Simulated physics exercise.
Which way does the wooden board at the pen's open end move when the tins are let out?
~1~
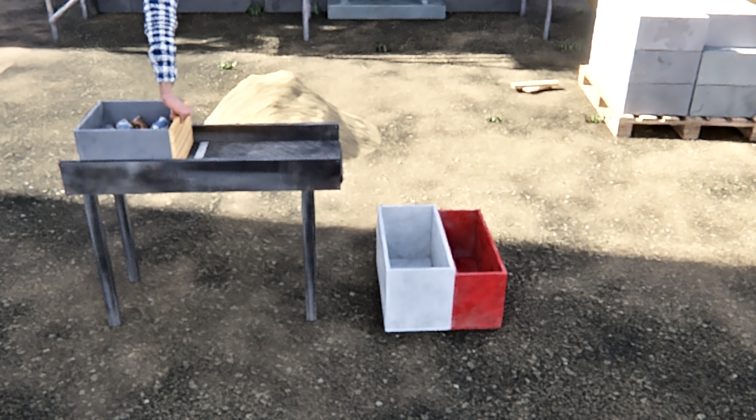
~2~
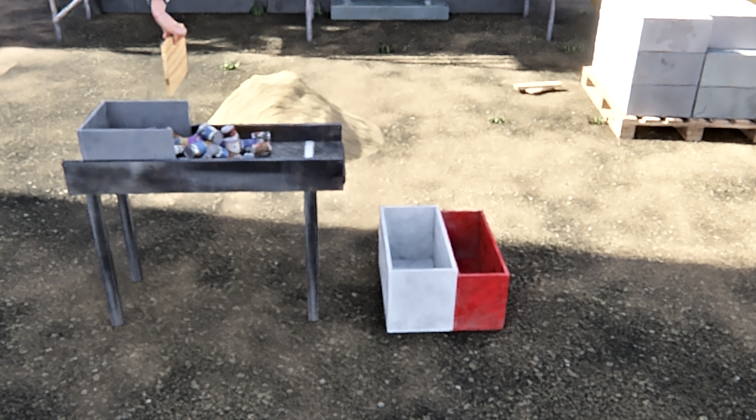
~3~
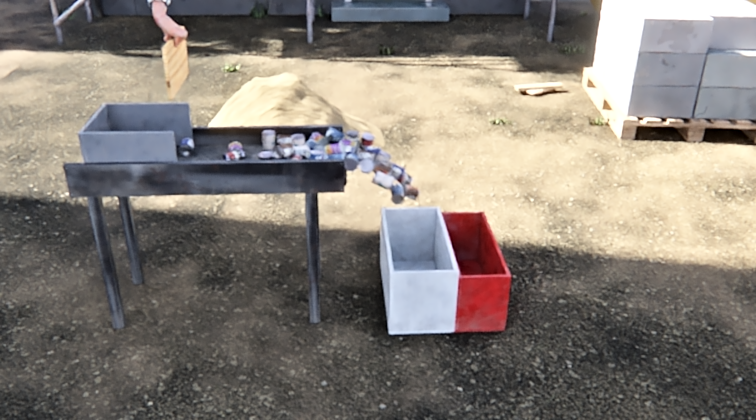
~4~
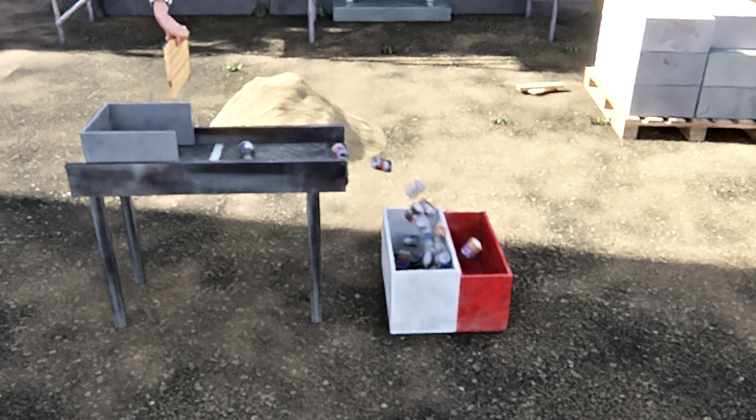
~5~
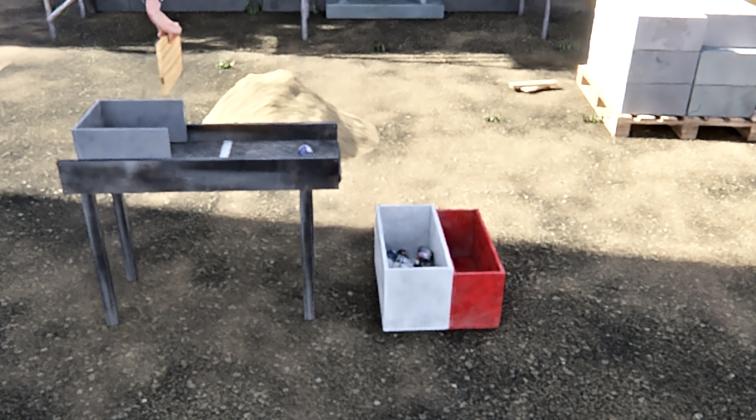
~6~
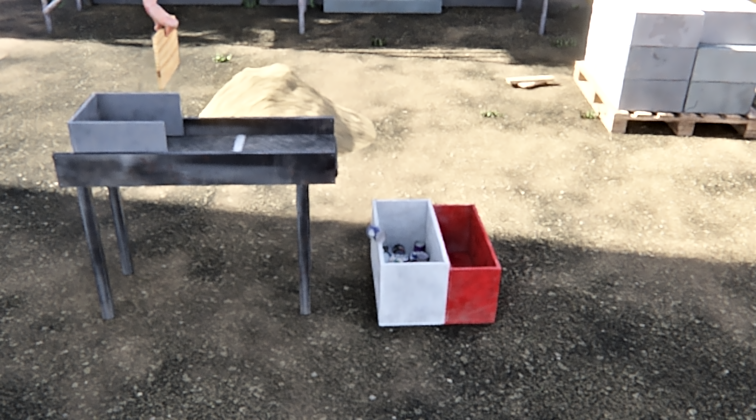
It moves up, lifted clear of the pen by the hand holding it.
